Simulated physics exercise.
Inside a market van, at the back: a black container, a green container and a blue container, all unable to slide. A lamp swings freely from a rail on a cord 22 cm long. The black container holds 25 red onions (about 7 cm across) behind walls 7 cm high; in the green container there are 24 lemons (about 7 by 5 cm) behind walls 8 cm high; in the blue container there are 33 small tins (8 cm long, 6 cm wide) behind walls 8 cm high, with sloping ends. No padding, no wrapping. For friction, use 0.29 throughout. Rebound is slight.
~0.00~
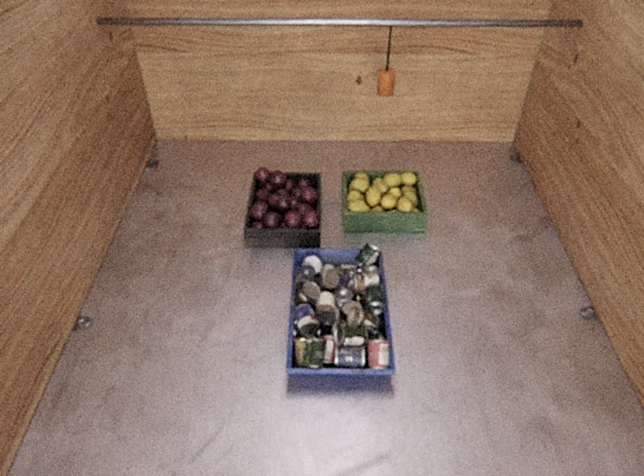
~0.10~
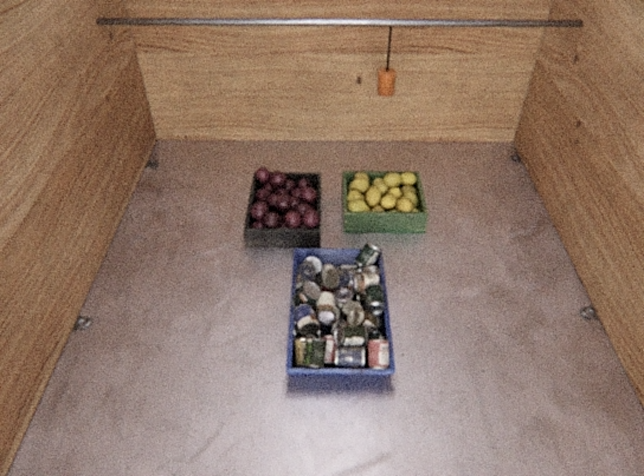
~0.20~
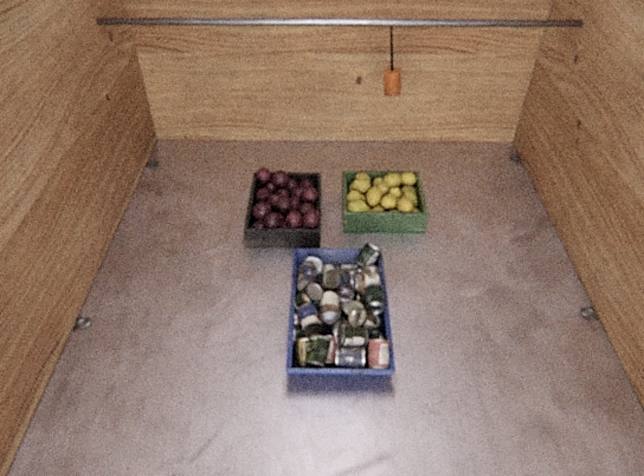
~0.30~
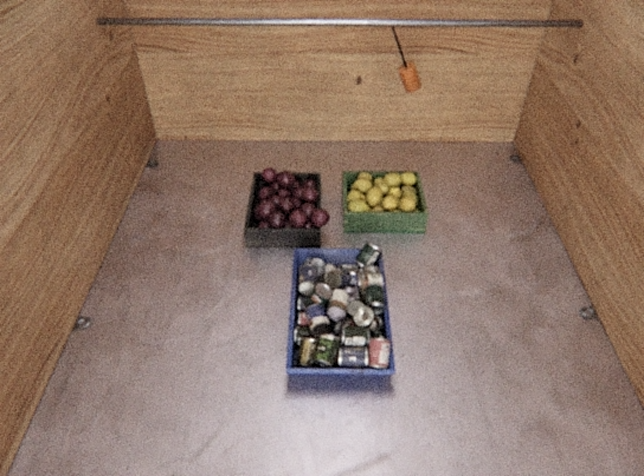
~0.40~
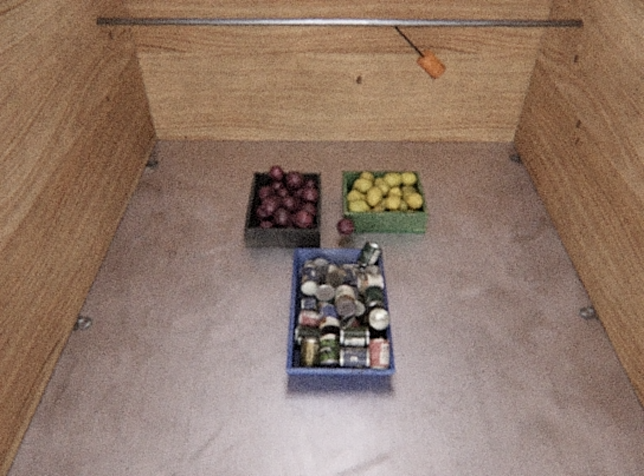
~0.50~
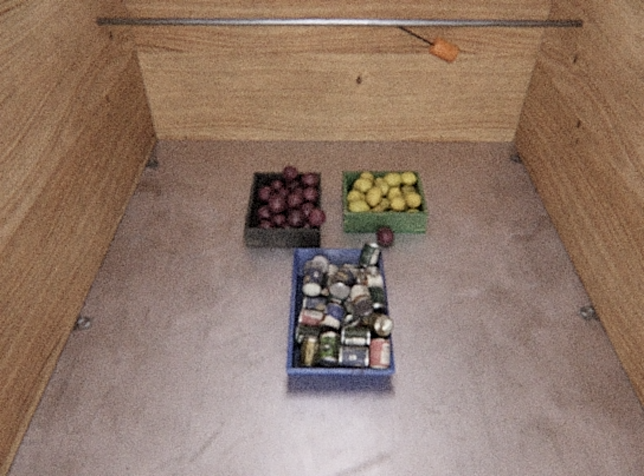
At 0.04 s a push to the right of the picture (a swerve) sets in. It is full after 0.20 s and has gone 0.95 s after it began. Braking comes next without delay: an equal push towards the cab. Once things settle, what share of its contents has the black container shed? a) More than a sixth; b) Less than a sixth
Answer: A.
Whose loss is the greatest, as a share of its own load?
That's the black container.
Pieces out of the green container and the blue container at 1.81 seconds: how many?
Green container 0, blue container 6, roughly.
After 0.83 s, the black container is down by 4 of 25, the green container has all 24 and the blue container has all 33.
After 1.24 s, the black container is down by 4 of 25, the green container has all 24 and the blue container has all 33.
After 1.81 s, the black container is down by 9 of 25, the green container has all 24 and the blue container is down by 6 of 33.
Final count (at 2.54 s), the black container is down by 9 of 25, the green container has all 24 and the blue container is down by 7 of 33. Asked share, 9 of 25, 36 per cent.
